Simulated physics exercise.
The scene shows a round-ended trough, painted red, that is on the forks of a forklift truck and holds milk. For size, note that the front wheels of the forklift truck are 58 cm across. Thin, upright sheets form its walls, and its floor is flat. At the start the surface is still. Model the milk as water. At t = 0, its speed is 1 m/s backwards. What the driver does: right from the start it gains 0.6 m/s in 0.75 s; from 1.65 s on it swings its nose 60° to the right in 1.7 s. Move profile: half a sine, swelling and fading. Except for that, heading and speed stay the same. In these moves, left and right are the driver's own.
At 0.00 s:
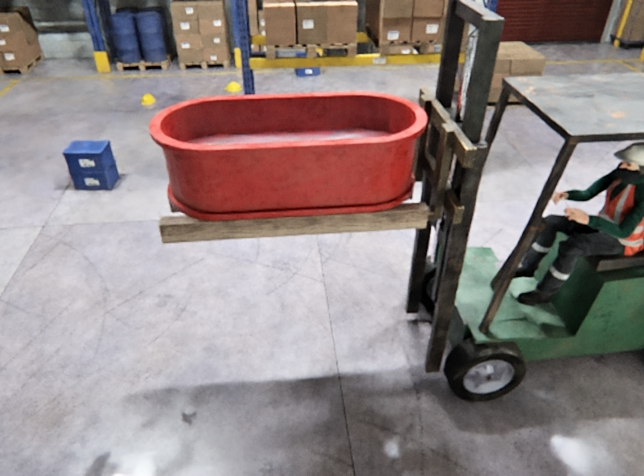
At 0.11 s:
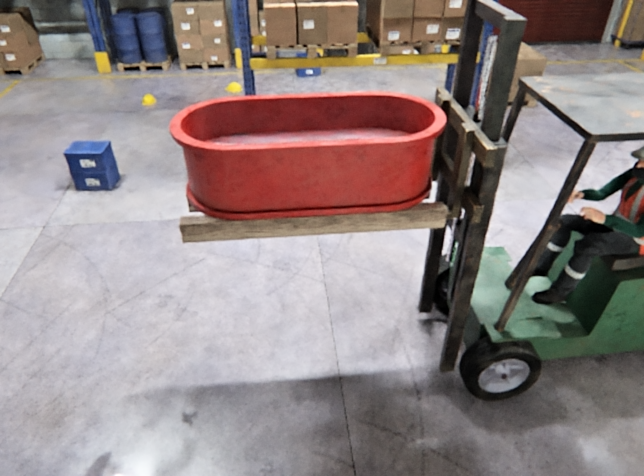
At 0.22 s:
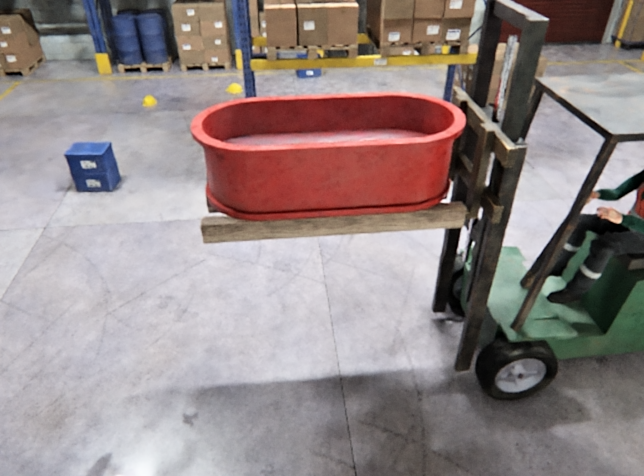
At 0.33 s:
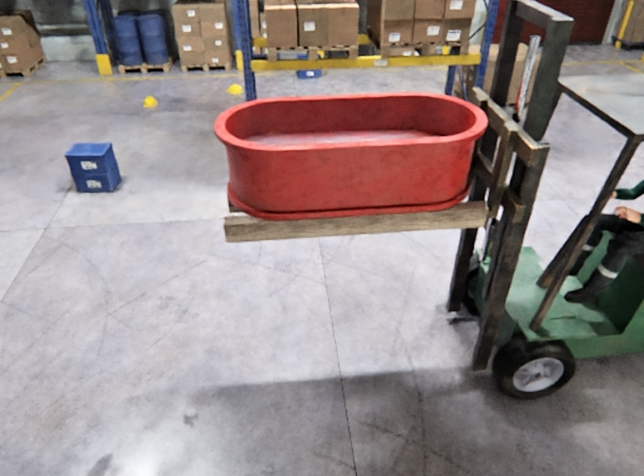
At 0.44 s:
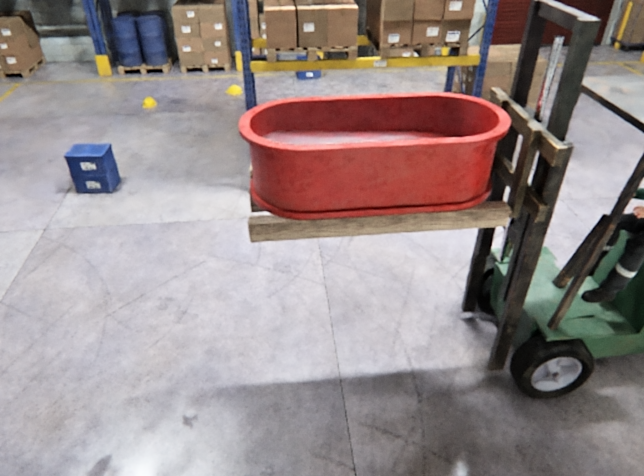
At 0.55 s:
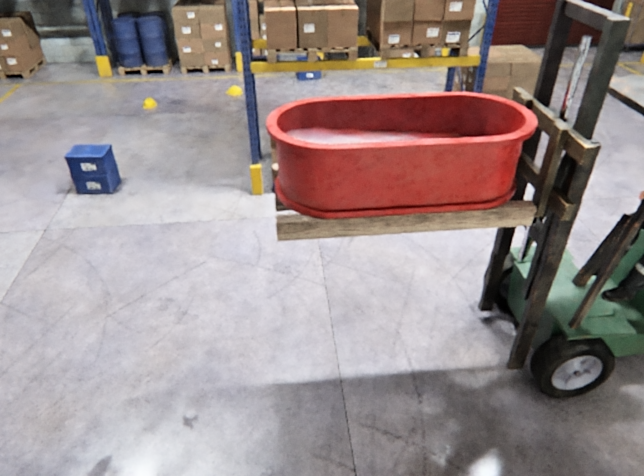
At the start a green forklift with a seated driver holds a red round-ended trough of liquid on its raised forks in a warehouse, the liquid lying level. The forklift backs steadily to the right, carrying the trough along as the driver slips out of view, and the liquid's surface tilts slightly higher at the left end.
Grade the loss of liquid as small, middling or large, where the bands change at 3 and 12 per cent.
The loss grades as large.
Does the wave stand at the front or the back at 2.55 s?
Tilt: Towards the forward end.
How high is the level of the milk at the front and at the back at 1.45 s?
About 18 cm at the front, 24 cm at the back.
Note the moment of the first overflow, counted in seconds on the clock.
It happens at some 3.0 s.
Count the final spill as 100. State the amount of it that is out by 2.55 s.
Near 0 in a hundred.
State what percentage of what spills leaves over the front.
Fraction of spill: Roughly 20%.
By 1.45 s the surface is 19 cm up at the front and 24 cm at the back; nothing has left.
By 2.55 s the surface is 37 cm up at the front and 13 cm at the back; nothing has left.
By 3.85 s the surface is 13 cm up at the front and 30 cm at the back; 20 per cent is out, mostly over the far side, some over the front.
By 6.34 s 20 per cent is out, mostly over the far side, some over the front, 36 of 181 litres.
